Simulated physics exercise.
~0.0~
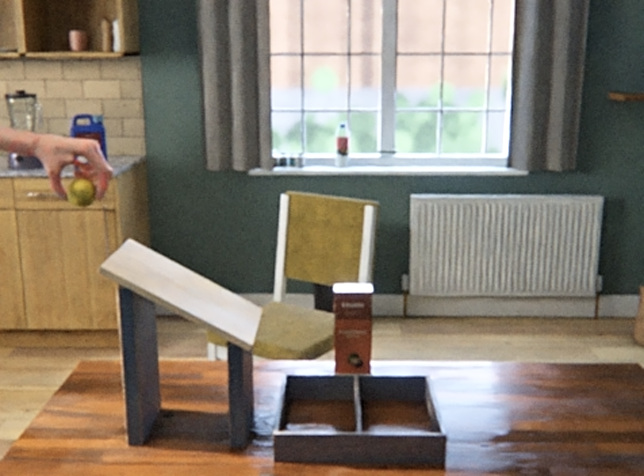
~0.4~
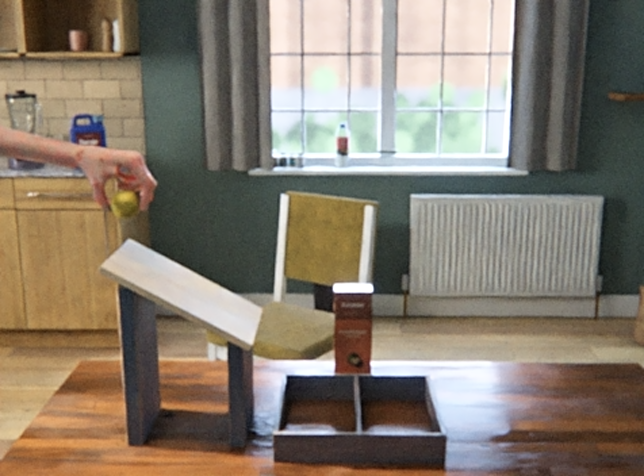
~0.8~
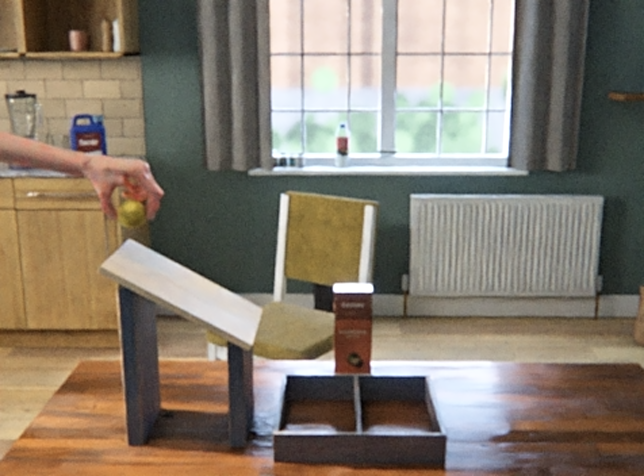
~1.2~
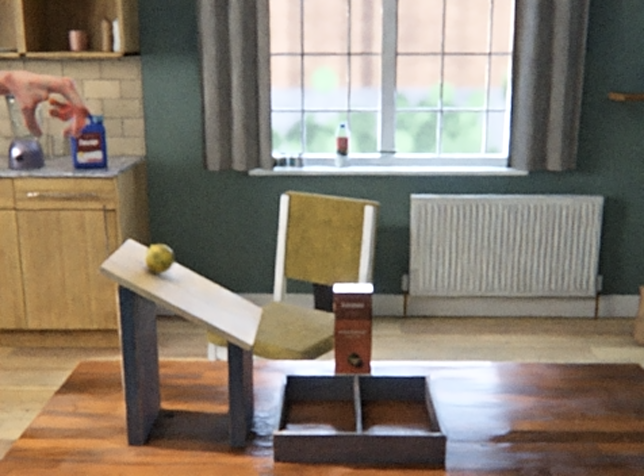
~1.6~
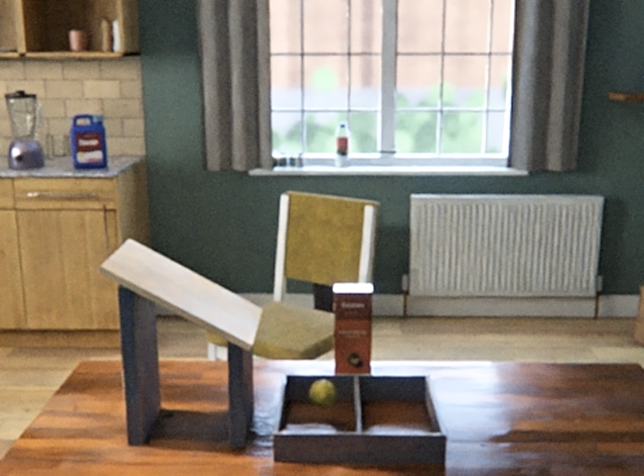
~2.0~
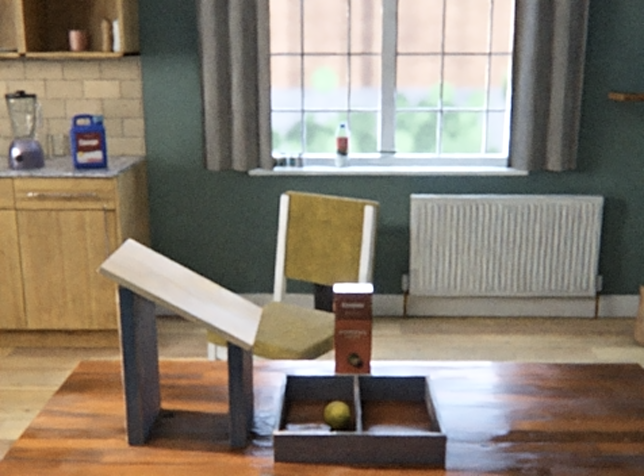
A yellow ball, released by a hand, descends the sloping board into the tray's nearer bay.
